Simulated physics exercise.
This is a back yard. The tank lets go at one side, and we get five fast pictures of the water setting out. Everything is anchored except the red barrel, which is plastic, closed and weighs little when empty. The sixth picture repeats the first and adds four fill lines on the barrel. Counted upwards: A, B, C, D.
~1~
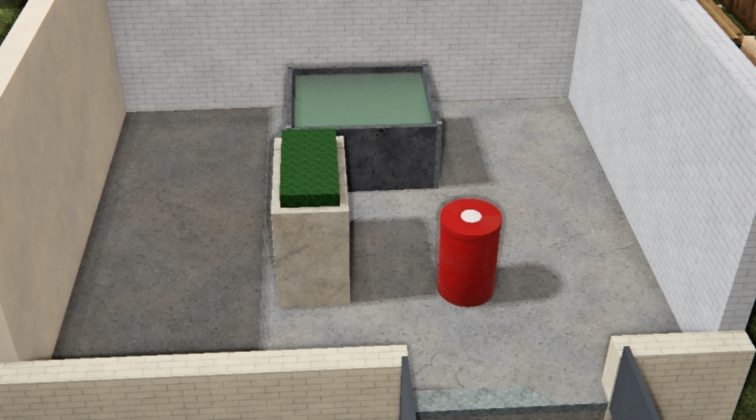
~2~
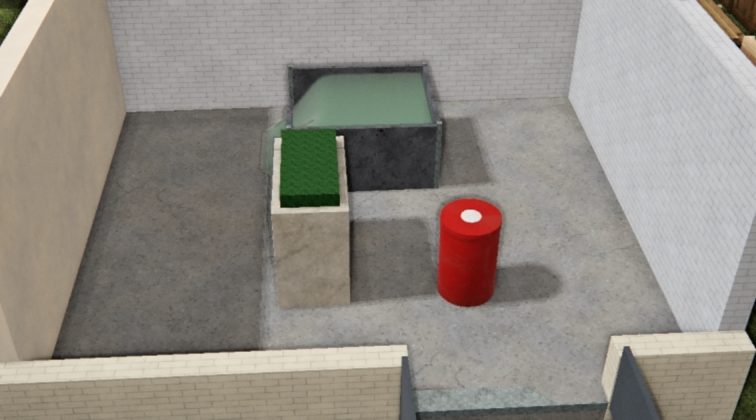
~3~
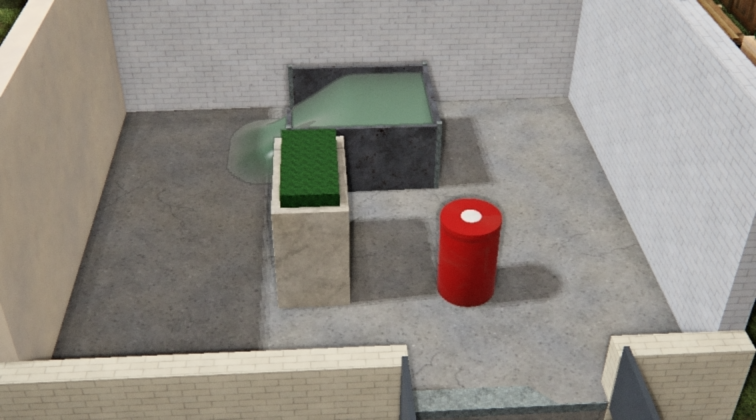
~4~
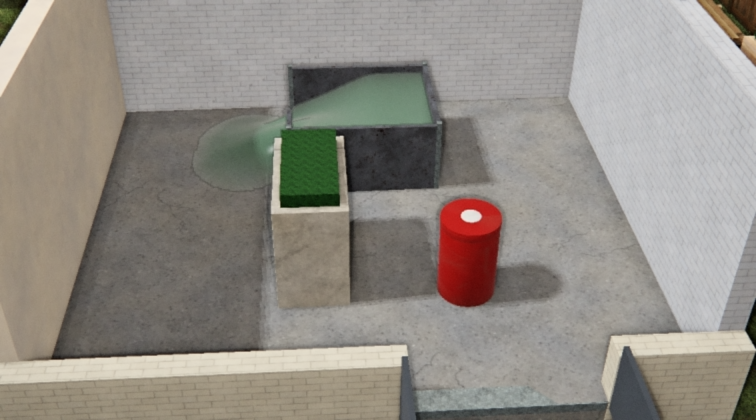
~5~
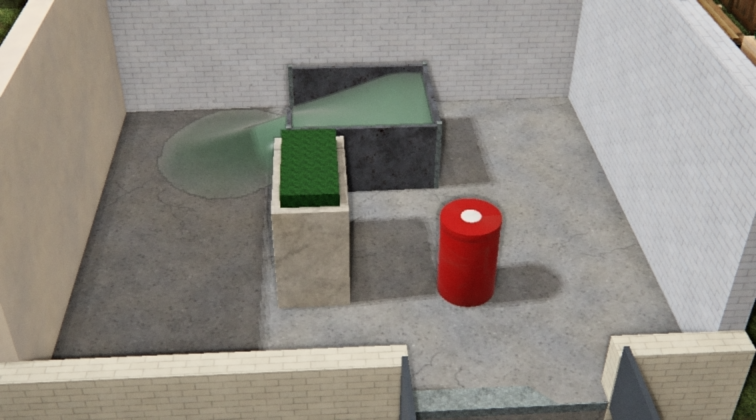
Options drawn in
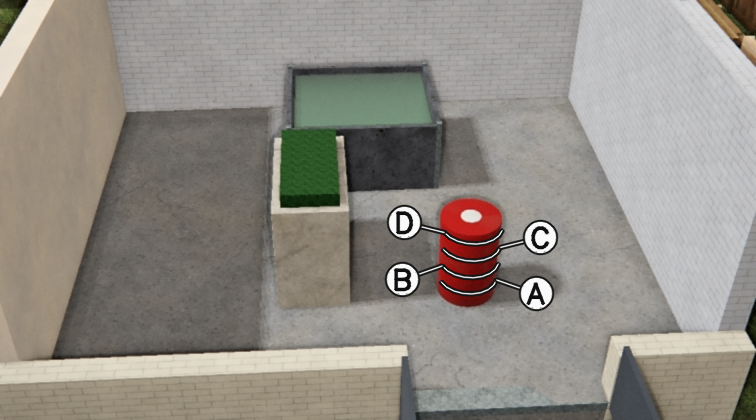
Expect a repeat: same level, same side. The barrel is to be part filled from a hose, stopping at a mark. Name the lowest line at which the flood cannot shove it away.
The answer is level A.
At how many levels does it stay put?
All four.
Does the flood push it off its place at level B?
No, that is safe.
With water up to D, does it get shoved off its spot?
No.
On the marked copy, A at (471, 293); B at (473, 277); C at (474, 261); D at (476, 244); from the bottom up A, B, C, D.
For level A, it does not move.
For level B, it does not move.
For level C, it does not move.
For level D, it does not move.
